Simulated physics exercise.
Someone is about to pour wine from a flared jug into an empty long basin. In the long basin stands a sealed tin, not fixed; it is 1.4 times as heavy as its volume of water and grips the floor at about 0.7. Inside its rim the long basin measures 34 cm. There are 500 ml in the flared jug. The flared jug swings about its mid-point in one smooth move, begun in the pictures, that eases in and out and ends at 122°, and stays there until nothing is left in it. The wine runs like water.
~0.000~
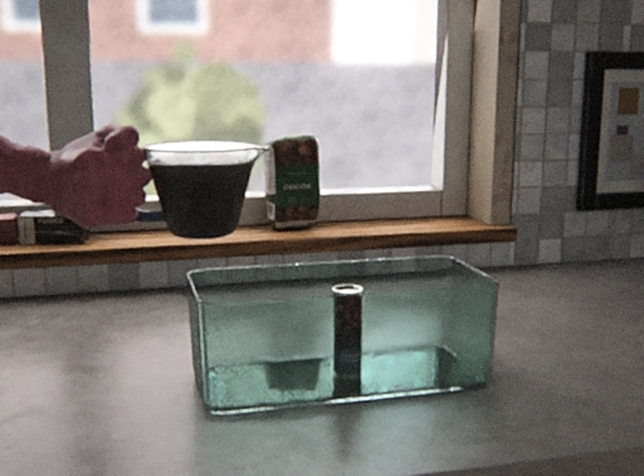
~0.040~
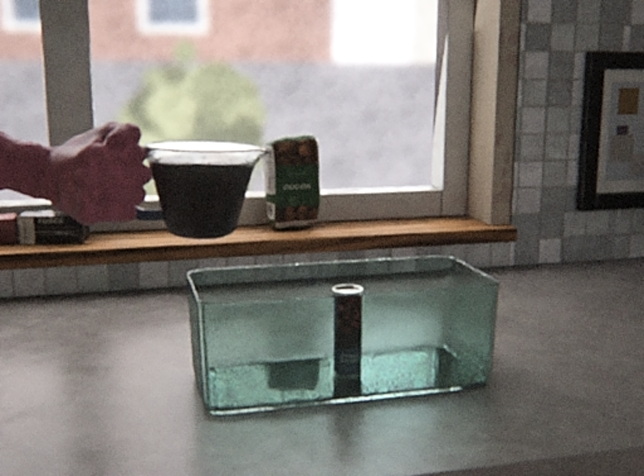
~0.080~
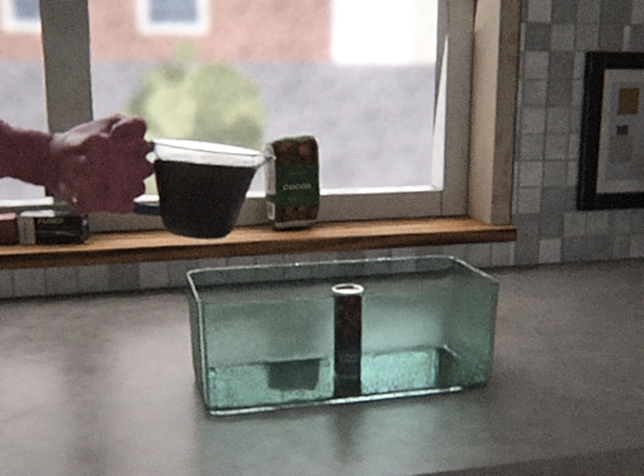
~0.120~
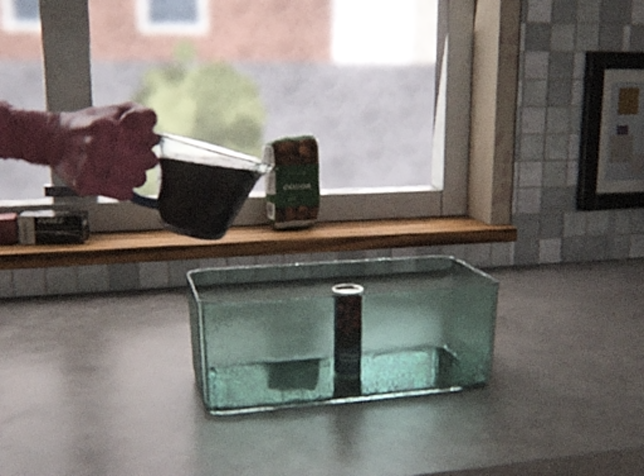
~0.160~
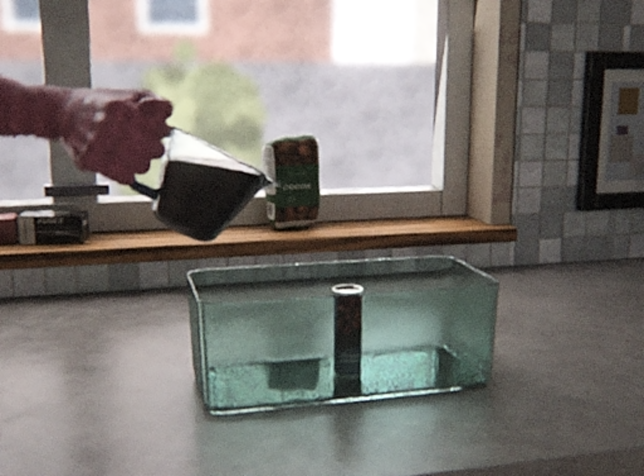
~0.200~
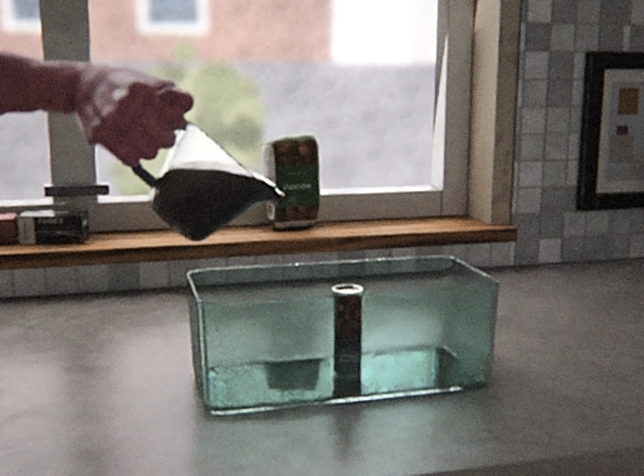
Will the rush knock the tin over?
The tin remains upright.
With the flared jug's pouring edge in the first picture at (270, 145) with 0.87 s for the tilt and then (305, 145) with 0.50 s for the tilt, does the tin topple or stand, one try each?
First it stays up; then it keeps standing.
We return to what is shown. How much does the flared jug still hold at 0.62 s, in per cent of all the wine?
Near 0 in a hundred.
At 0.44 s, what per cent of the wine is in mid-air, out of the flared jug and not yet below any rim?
Near 16 in a hundred.
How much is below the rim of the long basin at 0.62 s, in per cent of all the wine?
Some 96 per cent.
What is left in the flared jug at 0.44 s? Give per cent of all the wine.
About 14 per cent.
Then, 0.44 s in, the tilt is 118° and 14 per cent is still to pour; the tin stands where it began.
Then, 0.62 s in, the tilt is 122° and 0 per cent is still to pour; the tin stands where it began.
Then, 0.80 s in, the tilt is 122° and 0 per cent is still to pour; the tin stands where it began.
Then, 1.00 s in, the tilt is 122° and 0 per cent is still to pour; the tin stands where it began.
Finally, the tin stands where it began.
